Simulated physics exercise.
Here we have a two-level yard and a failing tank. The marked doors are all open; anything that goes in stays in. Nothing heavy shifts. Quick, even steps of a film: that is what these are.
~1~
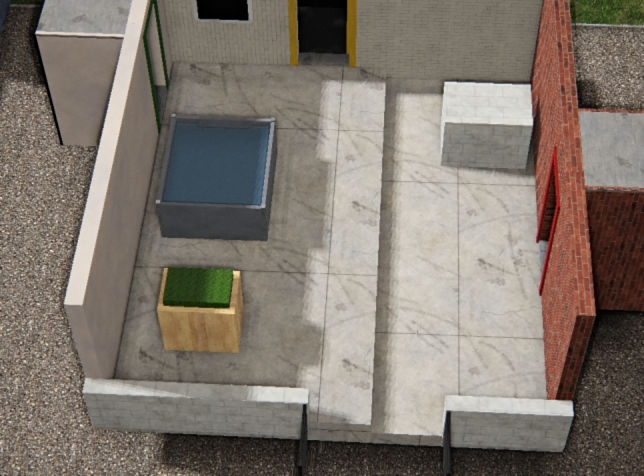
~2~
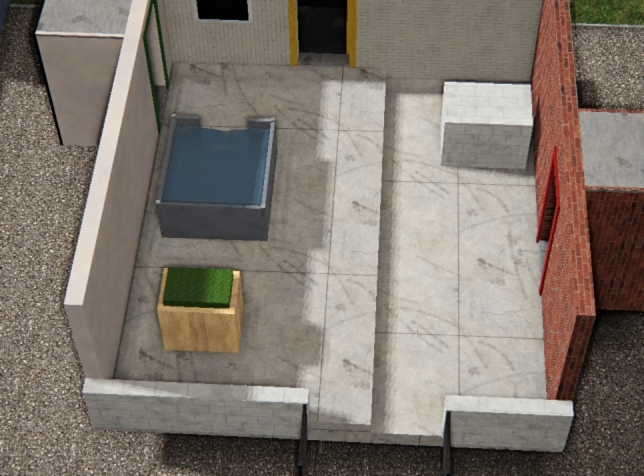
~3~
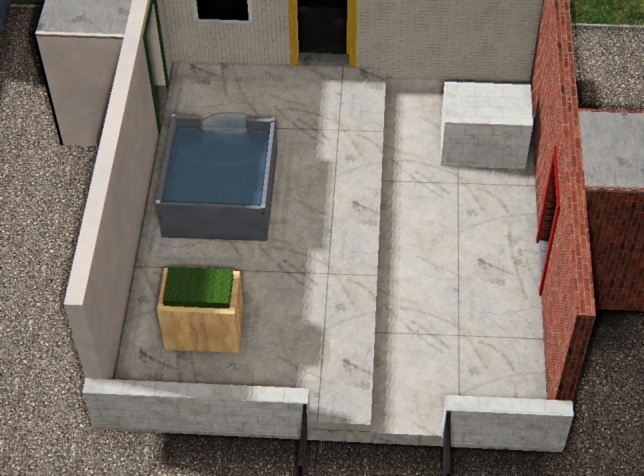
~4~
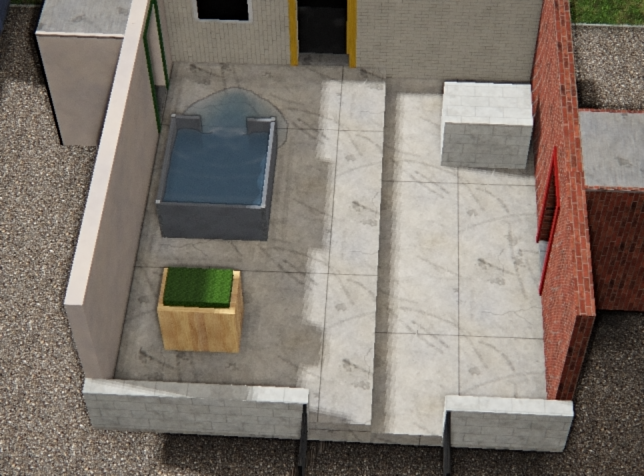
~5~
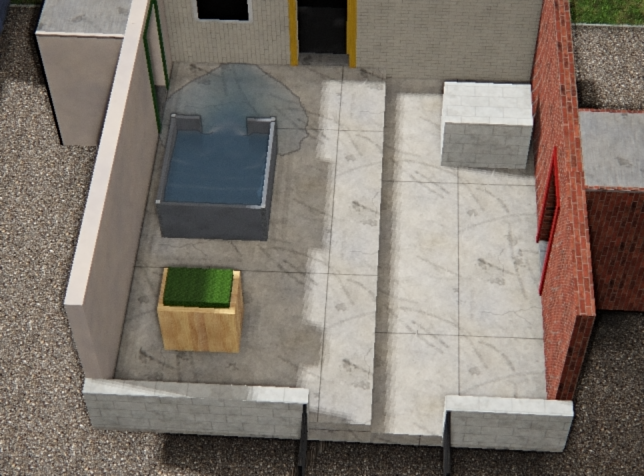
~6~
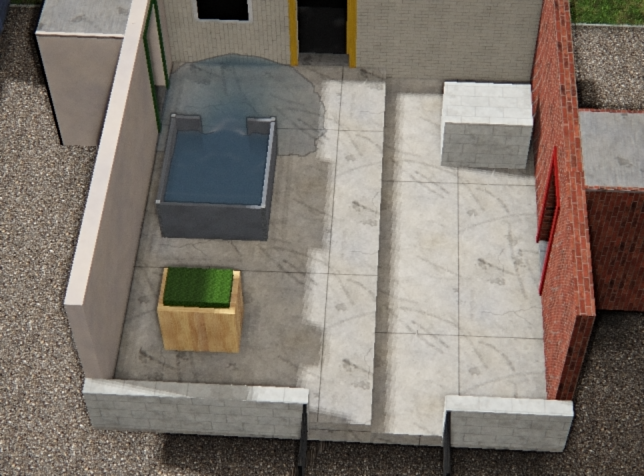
At first, still water fills an open grey tank on the left of a walled concrete yard, behind a wooden planter. A gap opens in the tank's far side and water pours out, then spreads across the paving behind it in a widening pool that reaches the back wall.
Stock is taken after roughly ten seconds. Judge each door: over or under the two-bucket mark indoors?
My call: Red door, under; yellow door, over; green door, over.
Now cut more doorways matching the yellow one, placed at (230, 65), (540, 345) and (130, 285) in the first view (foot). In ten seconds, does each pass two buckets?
Doors one to three: Beats it / does not reach it / does not reach it.
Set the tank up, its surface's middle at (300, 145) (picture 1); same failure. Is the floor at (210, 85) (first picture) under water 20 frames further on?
That spot ends up drenched.
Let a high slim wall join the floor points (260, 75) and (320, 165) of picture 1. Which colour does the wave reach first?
I'd say the green-painted one.
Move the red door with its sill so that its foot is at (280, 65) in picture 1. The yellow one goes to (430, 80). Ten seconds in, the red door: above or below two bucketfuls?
Well, the red one spills past the mark, I reckon.
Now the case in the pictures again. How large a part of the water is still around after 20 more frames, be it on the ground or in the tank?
My figure: Some 94 per cent.
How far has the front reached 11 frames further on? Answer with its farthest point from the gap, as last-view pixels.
Somewhere about (479, 81).
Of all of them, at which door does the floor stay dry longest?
Result: The red-painted one.
A moment on, water covers 15 % of the floor; the red door not reached, the yellow door under two buckets in, the green door under two buckets in.
Next, water covers 20 % of the floor; the red door not reached, the yellow door over two buckets in, the green door over two buckets in.
Then, water covers 30 % of the floor; the red door not reached, the yellow door over two buckets in, the green door over two buckets in.
Later, water covers 50 % of the floor; the red door wet at the sill, nothing in, the yellow door far over two buckets in, the green door far over two buckets in.
In the end, water covers 80 % of the floor; the red door wet at the sill, nothing in, the yellow door far over two buckets in, the green door far over two buckets in.
